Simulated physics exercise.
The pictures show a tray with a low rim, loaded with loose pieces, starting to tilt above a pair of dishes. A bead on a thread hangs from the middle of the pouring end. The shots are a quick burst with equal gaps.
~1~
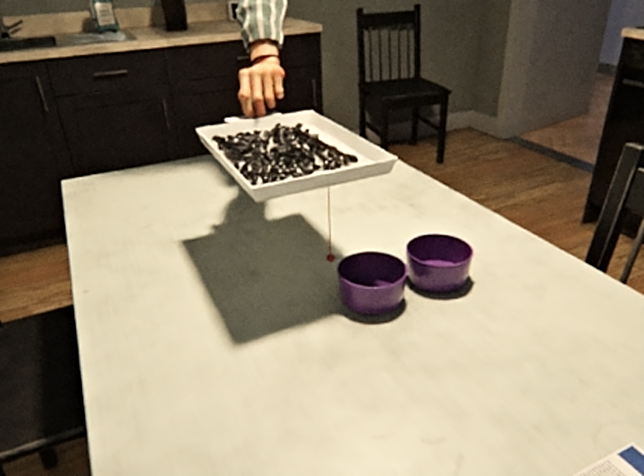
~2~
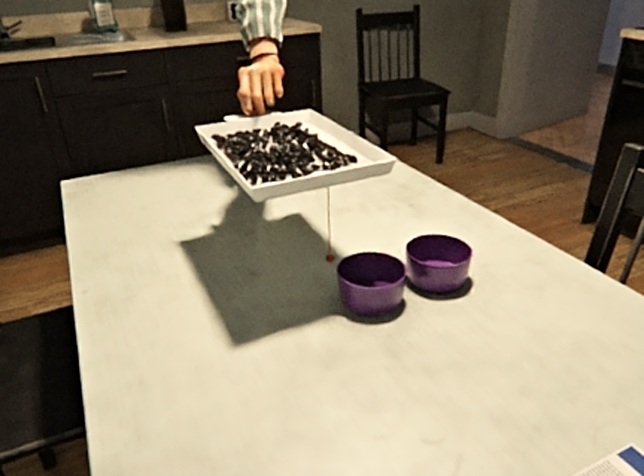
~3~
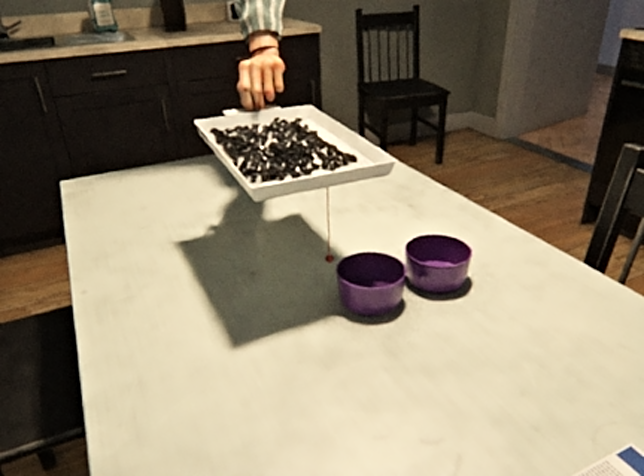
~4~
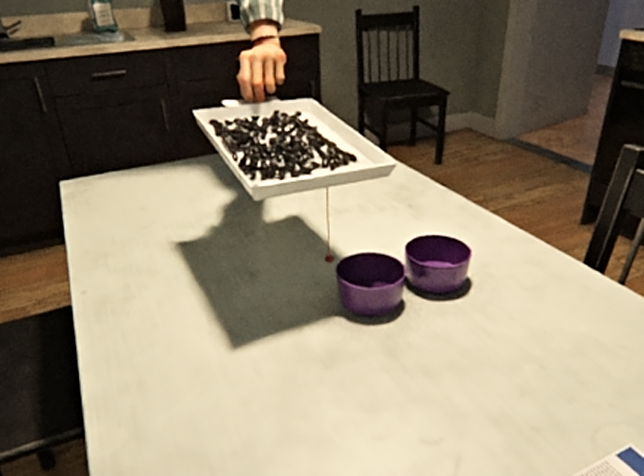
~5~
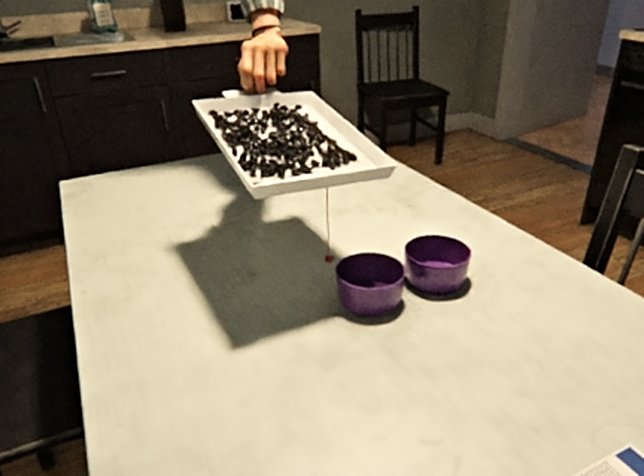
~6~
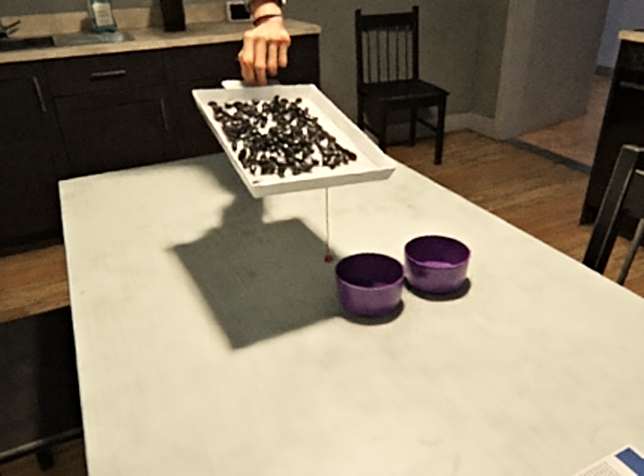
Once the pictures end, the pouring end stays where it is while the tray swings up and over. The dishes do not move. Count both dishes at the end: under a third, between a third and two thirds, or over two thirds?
In the dishes lies between a third and two thirds of it.
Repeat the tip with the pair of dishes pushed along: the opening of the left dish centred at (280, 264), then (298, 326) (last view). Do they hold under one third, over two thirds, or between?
In turn: Below one third; under a third.
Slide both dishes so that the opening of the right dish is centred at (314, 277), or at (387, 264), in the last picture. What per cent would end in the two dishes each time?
The first gives 0 %, the second 70 %.
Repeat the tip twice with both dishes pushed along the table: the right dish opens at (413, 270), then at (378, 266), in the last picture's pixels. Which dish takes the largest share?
First right, then right.
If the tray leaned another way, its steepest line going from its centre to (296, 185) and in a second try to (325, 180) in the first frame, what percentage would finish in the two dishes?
Near 0 % and 20 %.
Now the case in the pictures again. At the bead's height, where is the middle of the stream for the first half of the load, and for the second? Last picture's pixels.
Early half (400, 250), late half (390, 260).
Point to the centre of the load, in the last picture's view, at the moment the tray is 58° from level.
Roughly at (341, 144).
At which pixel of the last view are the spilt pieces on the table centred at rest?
At about (409, 316).
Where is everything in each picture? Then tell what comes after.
In the first picture, corners of the pouring end at (255, 185) and (391, 157), level; middle of the load at (281, 150), black beans; left dish at (390, 298); right dish at (459, 276); bead on its thread at (331, 258).
In the second picture, corners of the pouring end at (255, 186) and (391, 158), level; middle of the load at (280, 149).
In the third picture, corners of the pouring end at (255, 185) and (391, 159), tipped barely, lowest at the right corner; middle of the load at (280, 146).
In the fourth picture, corners of the pouring end at (255, 184) and (391, 161), tipped a little, lowest at the right corner; middle of the load at (280, 141).
In the fifth picture, corners of the pouring end at (255, 183) and (392, 163), tipped a little, lowest at the right corner; middle of the load at (280, 137).
In the sixth picture, corners of the pouring end at (256, 182) and (392, 165), tipped a little, lowest at the right corner; middle of the load at (280, 132); left dish at (388, 299); right dish at (456, 277).
Soon, tray tipped steeply; nearly all on the tray; a stray few in the left dish.
A while on, tray tipped right over; about half on the tray; a small part in the left dish; a stray few in the right dish; a small part outside both; about a third in the air.
Towards the end, tray tipped past a quarter turn; about half in the left dish; a small part in the right dish; about half outside both.
Finally, tray tipped past a quarter turn; about half in the left dish; a small part in the right dish; about half outside both.
